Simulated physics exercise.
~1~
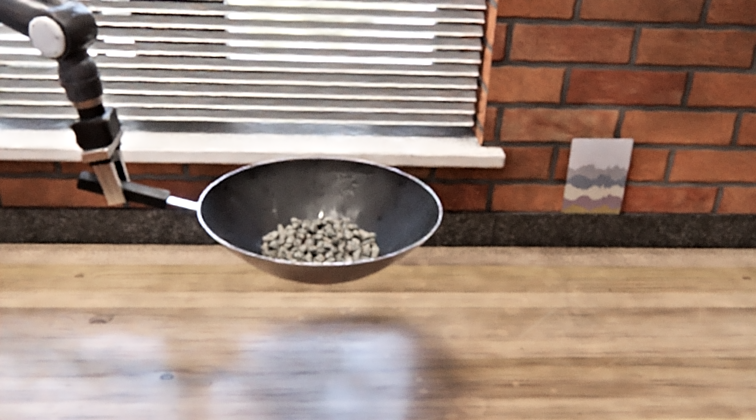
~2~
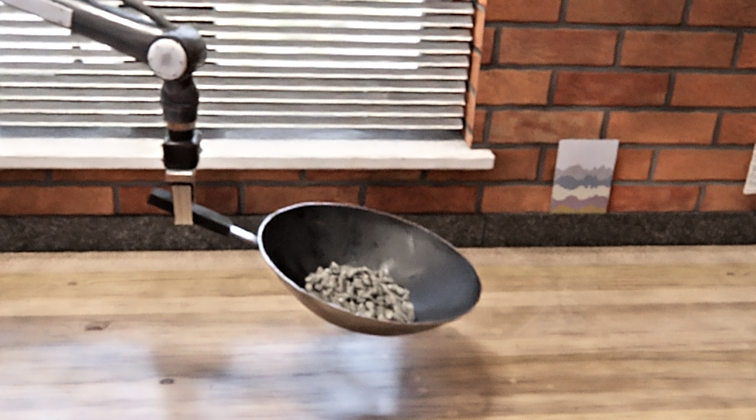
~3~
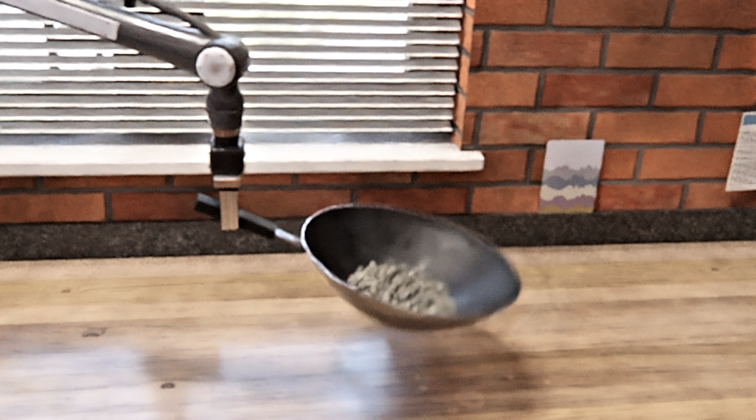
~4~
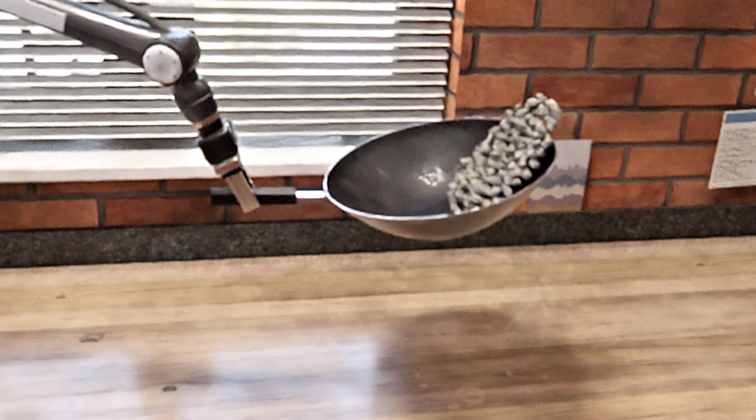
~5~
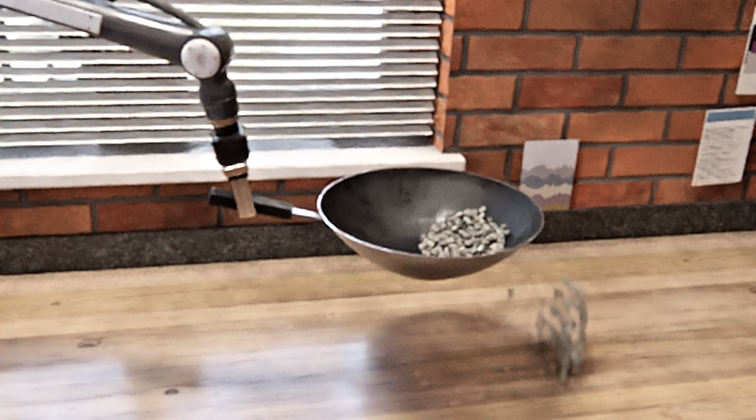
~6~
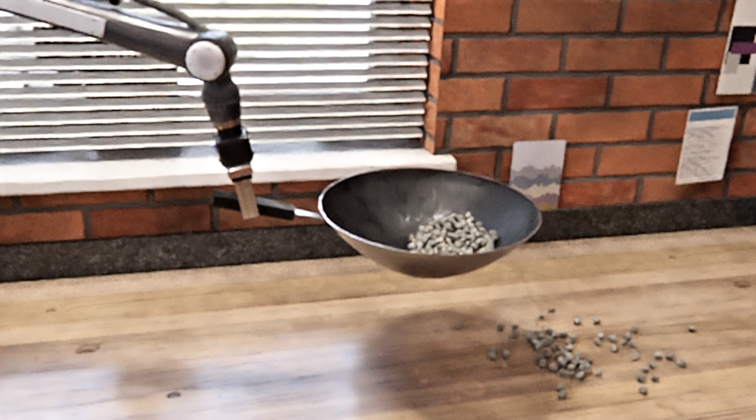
A robot arm swinging a dark wok of small grey pebbles, tossing some over the rim to scatter across a wooden table.
